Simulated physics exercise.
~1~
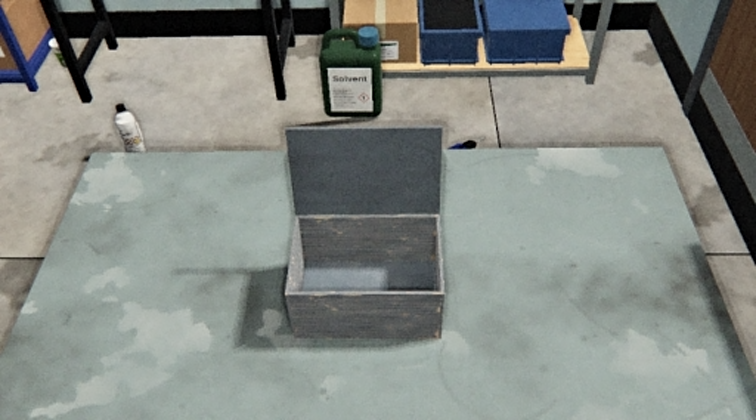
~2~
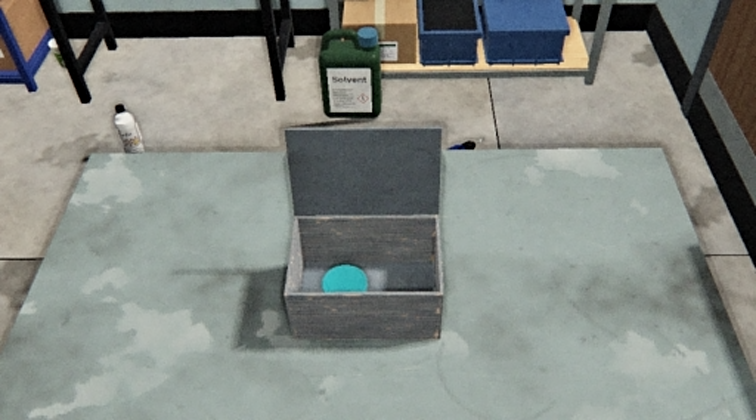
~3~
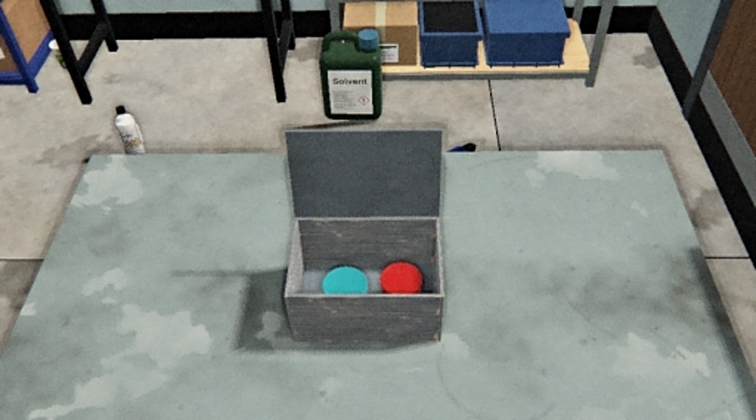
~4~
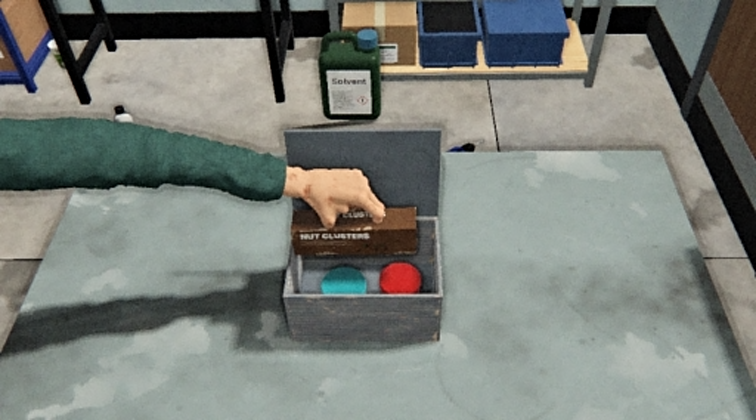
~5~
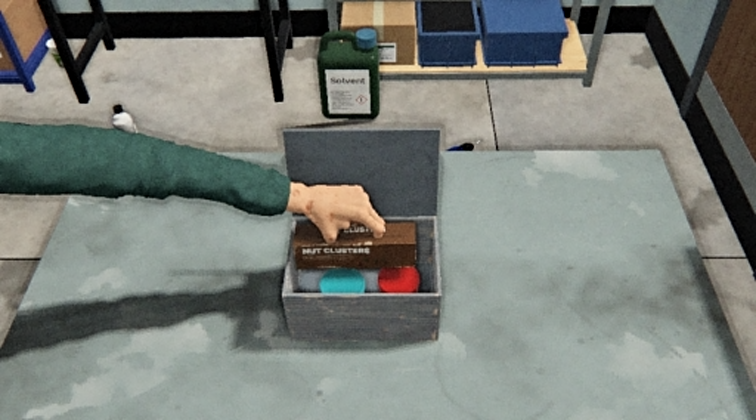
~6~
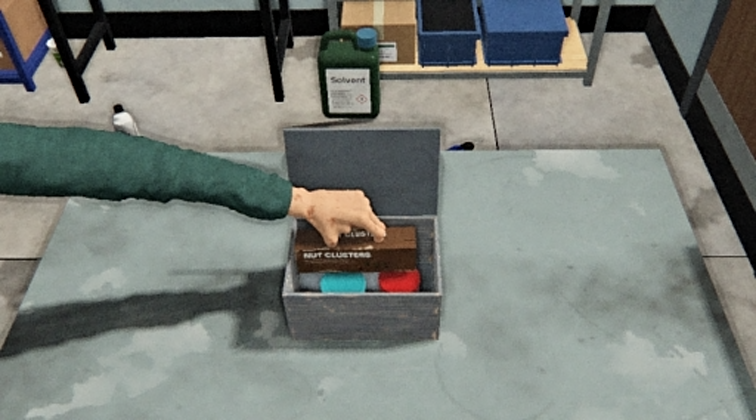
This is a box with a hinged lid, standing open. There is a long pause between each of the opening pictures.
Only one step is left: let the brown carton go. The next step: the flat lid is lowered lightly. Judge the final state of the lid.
Comes to rest closed.
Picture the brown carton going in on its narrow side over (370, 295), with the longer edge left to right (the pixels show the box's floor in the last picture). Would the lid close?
Result: Lid drops fully.
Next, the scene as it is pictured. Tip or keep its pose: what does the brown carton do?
In the end, the brown carton winds up askew.
Then, 0.50 s on from there, brown carton on its side near (367, 269).
Then, 1.50 s on from there, lid 63° above the rim; brown carton on its side near (367, 269).
Then, 1.90 s on from there, lid 11° above the rim; brown carton on its side near (367, 269).
In the end, lid shut; toppled in the box, brown carton; the other 2 unmoved. At the end, from the last picture's camera, brown carton near (367, 269).
